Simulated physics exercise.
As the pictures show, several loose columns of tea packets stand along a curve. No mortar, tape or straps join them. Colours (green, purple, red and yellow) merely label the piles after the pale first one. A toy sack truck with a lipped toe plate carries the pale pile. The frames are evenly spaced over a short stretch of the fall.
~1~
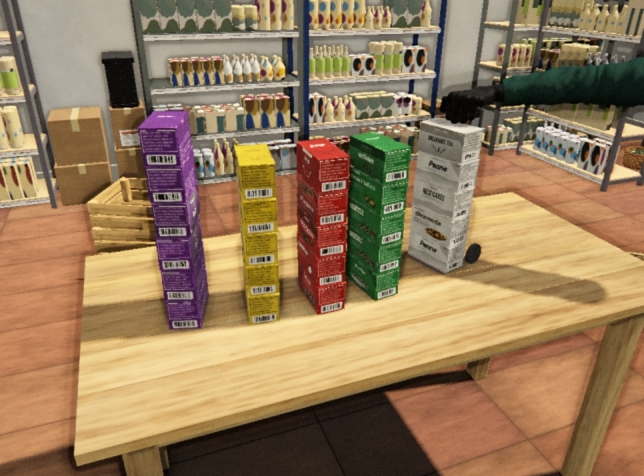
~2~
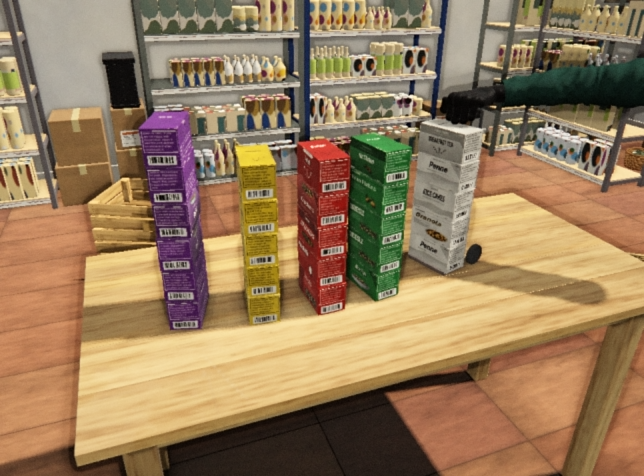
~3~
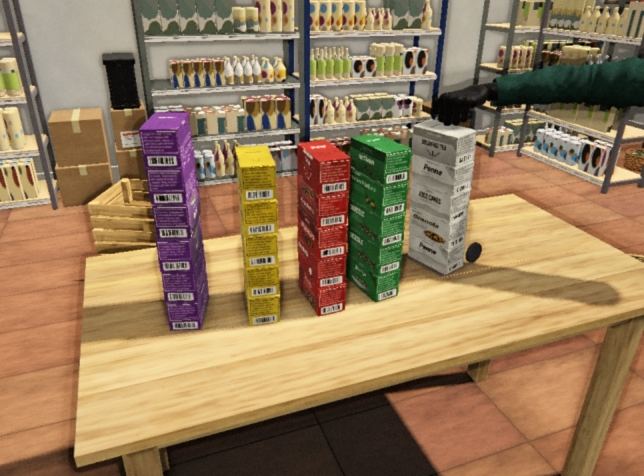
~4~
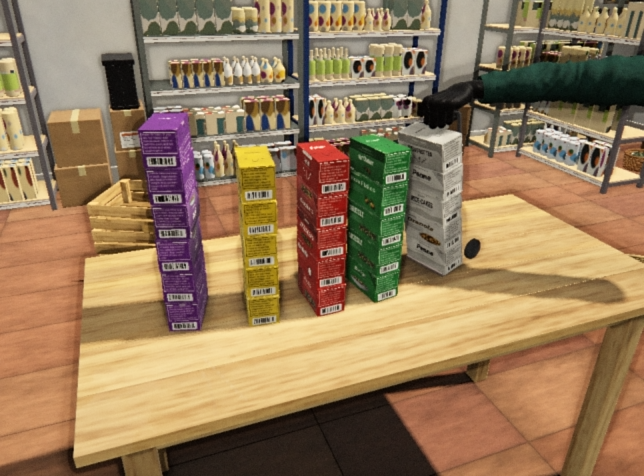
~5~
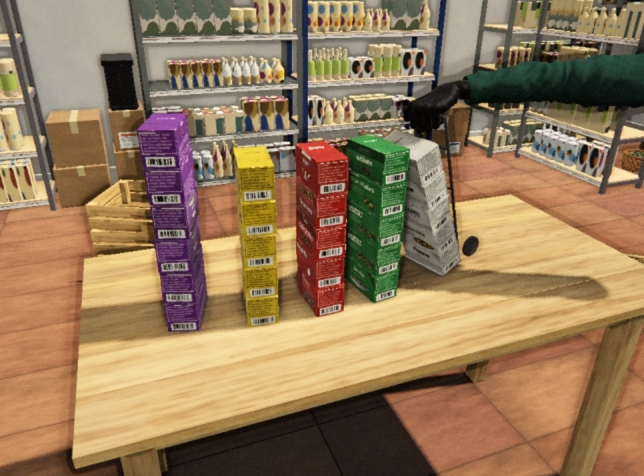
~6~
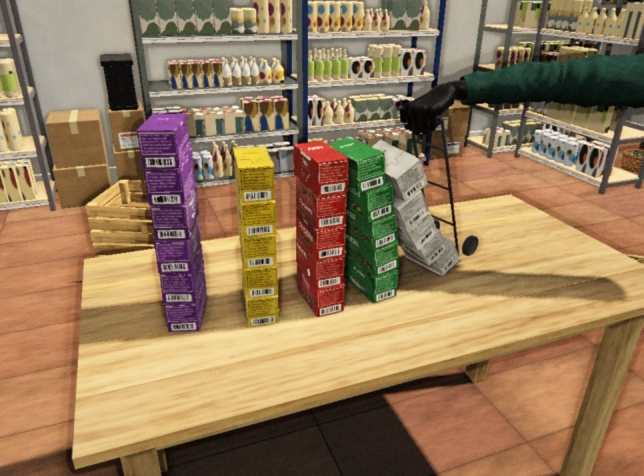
A gloved hand tilted the small hand truck to the left, making its pale stack of packets lean into the green one, which shifted toward the red while the yellow and purple stacks stood still.
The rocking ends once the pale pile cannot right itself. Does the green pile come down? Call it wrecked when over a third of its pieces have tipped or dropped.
It comes down.
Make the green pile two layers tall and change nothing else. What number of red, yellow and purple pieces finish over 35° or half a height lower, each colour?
Pile by pile, red 0, yellow 0, purple 0.
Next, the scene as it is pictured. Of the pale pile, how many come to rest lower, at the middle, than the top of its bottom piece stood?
2 pale pieces.
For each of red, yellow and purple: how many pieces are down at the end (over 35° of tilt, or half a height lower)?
By colour: Red 4, yellow 5, purple 6.
Soon after the last picture, 5 of the pale pile down; none of the 5 green packets down (0 of 21 in all colours); top green packet leaning clearly, half its height lower; top red packet leaning clearly.
A little later, 5 of the pale pile down; 5 of the 5 green packets down (16 of 21 in all colours); top green packet leaning steeply, some two heights lower; top purple packet leaning well over, half its height lower.
Later still, 5 of the pale pile down; 5 of the 5 green packets down (20 of 21 in all colours); top green packet on its side; top purple packet on its side.
At rest, 5 of the pale pile down; 5 of the 5 green packets down (20 of 21 in all colours); top green packet on its side; top purple packet upside down. As the last picture would show them, middles, top green packet near (206, 383).
